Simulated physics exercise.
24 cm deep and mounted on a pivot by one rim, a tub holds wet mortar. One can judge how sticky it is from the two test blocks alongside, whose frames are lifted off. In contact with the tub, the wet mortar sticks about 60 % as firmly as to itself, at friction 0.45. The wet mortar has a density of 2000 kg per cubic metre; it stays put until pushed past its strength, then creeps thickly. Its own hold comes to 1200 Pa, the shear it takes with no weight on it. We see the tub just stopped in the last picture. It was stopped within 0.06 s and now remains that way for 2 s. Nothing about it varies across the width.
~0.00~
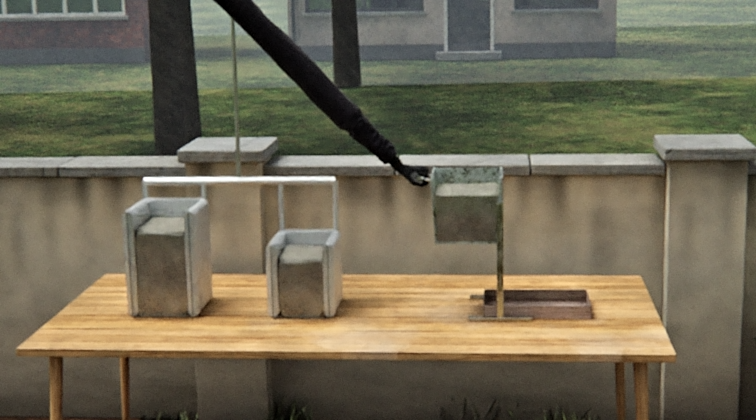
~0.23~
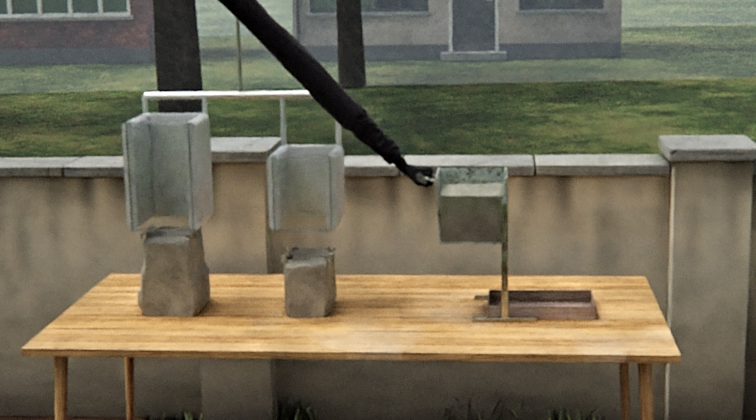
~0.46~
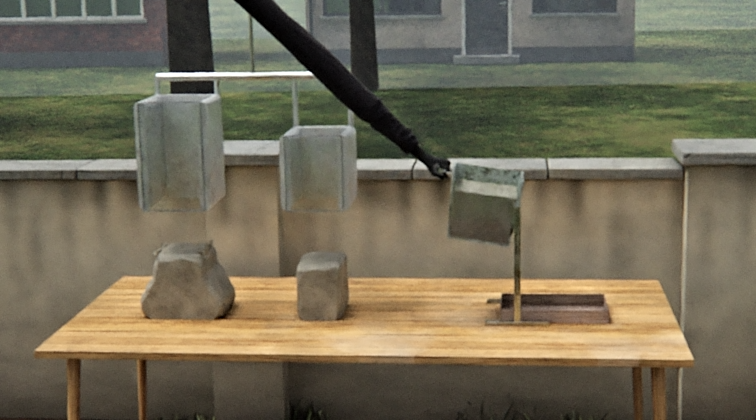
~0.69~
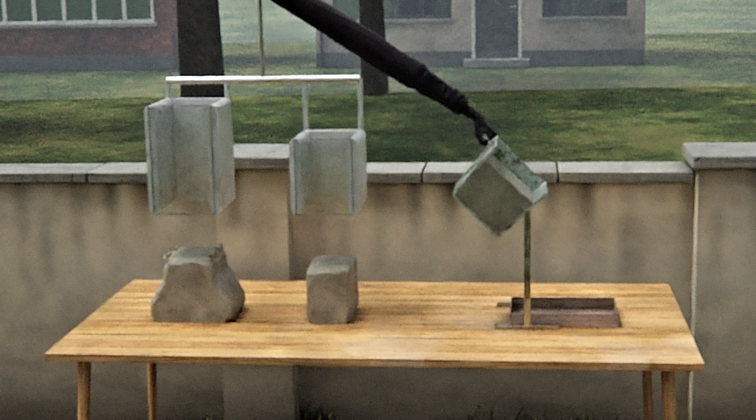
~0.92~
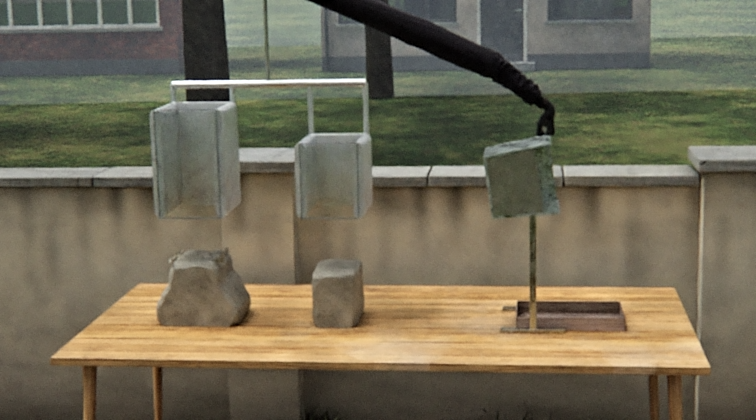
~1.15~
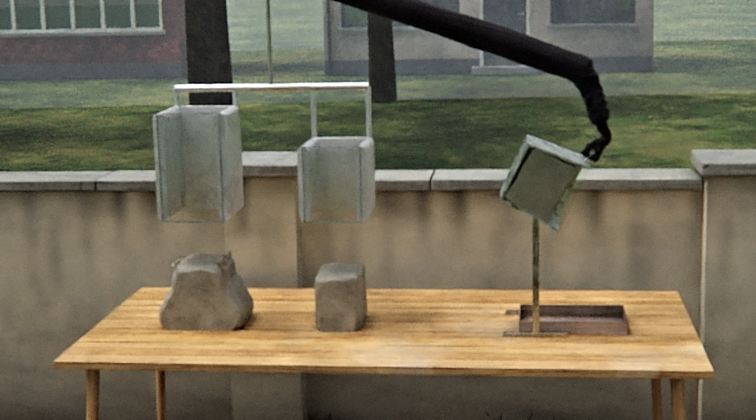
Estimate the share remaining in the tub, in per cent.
I would say roughly 0 per cent remains in the tub.
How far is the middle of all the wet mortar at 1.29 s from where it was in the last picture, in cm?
I'd put the distance at about 8 centimetres.
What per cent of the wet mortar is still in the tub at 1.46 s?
Around 20 percent stays in the tub.
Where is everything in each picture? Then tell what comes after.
In the first picture, handle-side rim at (433, 179), tilt 0 degrees; top of the wet mortar at (485, 195); blocks stand 35 cm, 23 cm (left to right).
In the second picture, handle-side rim at (437, 180), tilt 0 degrees; top of the wet mortar at (490, 195); blocks stand 32 cm, 23 cm (left to right).
In the third picture, handle-side rim at (454, 173), tilt 9 degrees; top of the wet mortar at (458, 190); blocks stand 26 cm, 23 cm (left to right).
In the fourth picture, handle-side rim at (497, 147), tilt 44 degrees; top of the wet mortar at (489, 163); blocks stand 26 cm, 23 cm (left to right).
In the fifth picture, handle-side rim at (550, 146), tilt 82 degrees; top of the wet mortar at (530, 151); blocks stand 26 cm, 23 cm (left to right).
In the sixth picture, handle-side rim at (589, 170), tilt 116 degrees; top of the wet mortar at (533, 150); blocks stand 26 cm, 23 cm (left to right).
After 1.29 s, the tub is at 116 degrees and holds 84 %.
After 1.46 s, the tub is at 116 degrees and holds 20 %.
After 1.63 s, the tub is at 116 degrees and holds 0 %.
After 1.80 s, the tub is at 116 degrees and holds 0 %.
After 3.15 s, at the end, the tub is at 116 degrees and holds 0 %.
